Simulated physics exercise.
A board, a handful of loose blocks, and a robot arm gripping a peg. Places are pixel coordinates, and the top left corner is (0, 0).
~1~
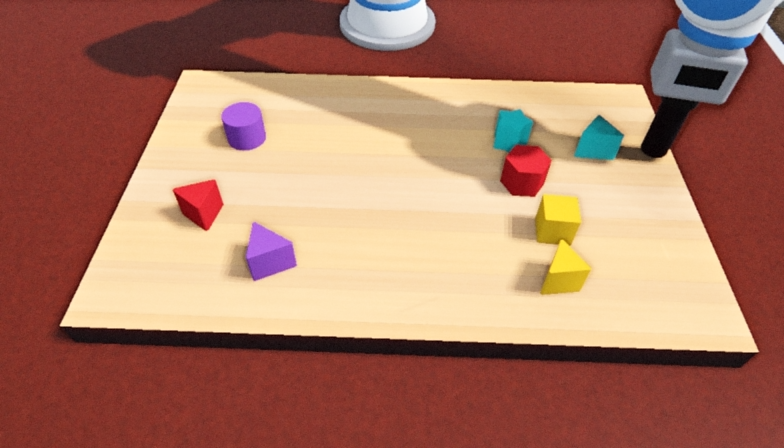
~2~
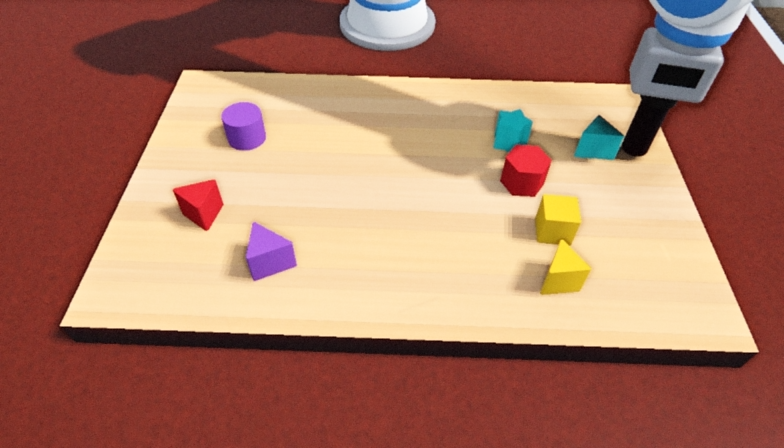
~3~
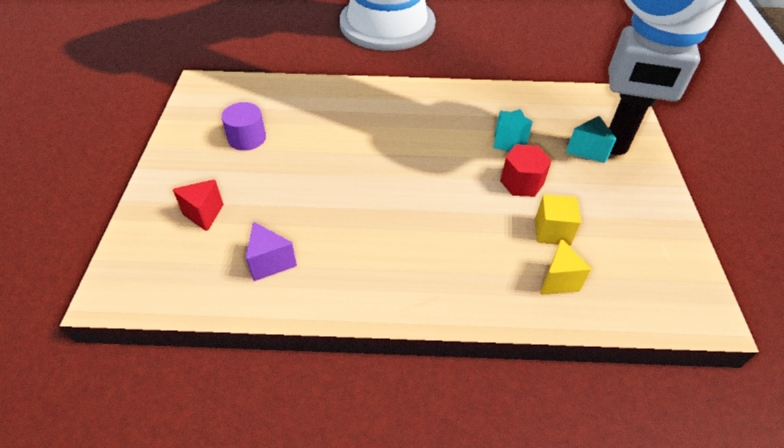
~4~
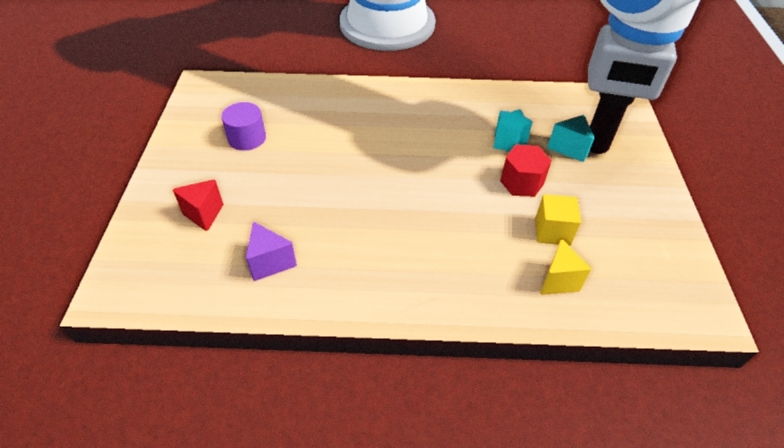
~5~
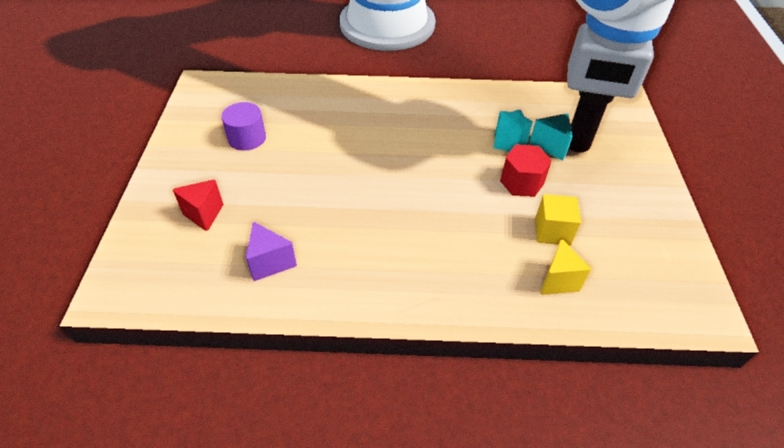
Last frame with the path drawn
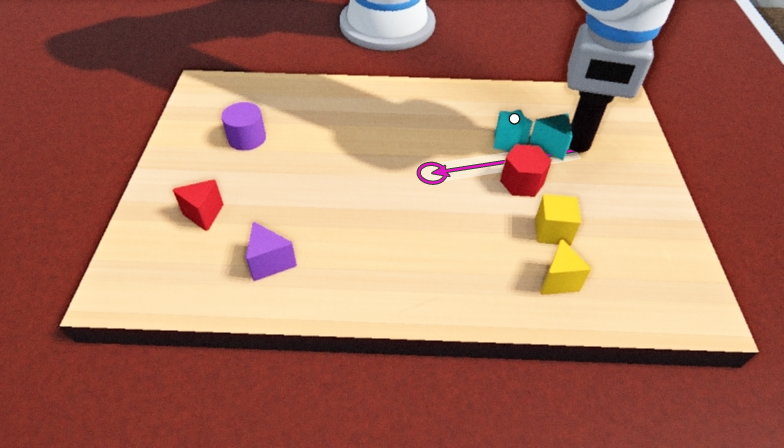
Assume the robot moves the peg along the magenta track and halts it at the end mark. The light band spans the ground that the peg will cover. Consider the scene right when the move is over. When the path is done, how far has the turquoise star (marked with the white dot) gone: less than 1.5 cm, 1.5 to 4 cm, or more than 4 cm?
From 1.5 to 4 cm.
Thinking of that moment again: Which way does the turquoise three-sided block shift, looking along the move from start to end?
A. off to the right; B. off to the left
Answer: A.
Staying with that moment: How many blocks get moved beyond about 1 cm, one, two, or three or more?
It will shift two blocks.
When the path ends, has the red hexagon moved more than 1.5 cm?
No - that is not the case.
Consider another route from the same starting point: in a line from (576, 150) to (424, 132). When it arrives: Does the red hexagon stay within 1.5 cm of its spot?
I believe so.
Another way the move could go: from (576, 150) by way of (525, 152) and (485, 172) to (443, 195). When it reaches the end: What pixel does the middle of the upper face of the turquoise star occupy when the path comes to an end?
The point I'd pick in the picture is (484, 118).
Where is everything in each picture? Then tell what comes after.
In the first frame, tip of the peg at (654, 150), middles of tops, turquoise star at (514, 119), red hexagon at (529, 158), turquoise three-sided block at (602, 127).
In the second frame, peg at (634, 148), nothing pushed.
In the third frame, peg at (615, 147), turquoise three-sided block at (597, 127).
In the fourth frame, peg at (596, 146), turquoise three-sided block at (578, 125).
In the fifth frame, peg at (578, 144), turquoise star at (514, 119), red hexagon at (529, 158), turquoise three-sided block at (558, 123).
The line goes in a line from (576, 150) to (432, 173); the dot is on the turquoise star.
On the path given first. One third of the way, peg at (531, 152); turquoise star at (496, 117); turquoise three-sided block at (525, 117), turned 55° clockwise.
Two thirds of the way, peg at (482, 160); turquoise star at (493, 116); red hexagon at (528, 160); turquoise three-sided block at (523, 117), turned 65° clockwise.
At the end, peg at (433, 167); turquoise star at (493, 116); red hexagon at (528, 160); turquoise three-sided block at (523, 117), turned 65° clockwise.
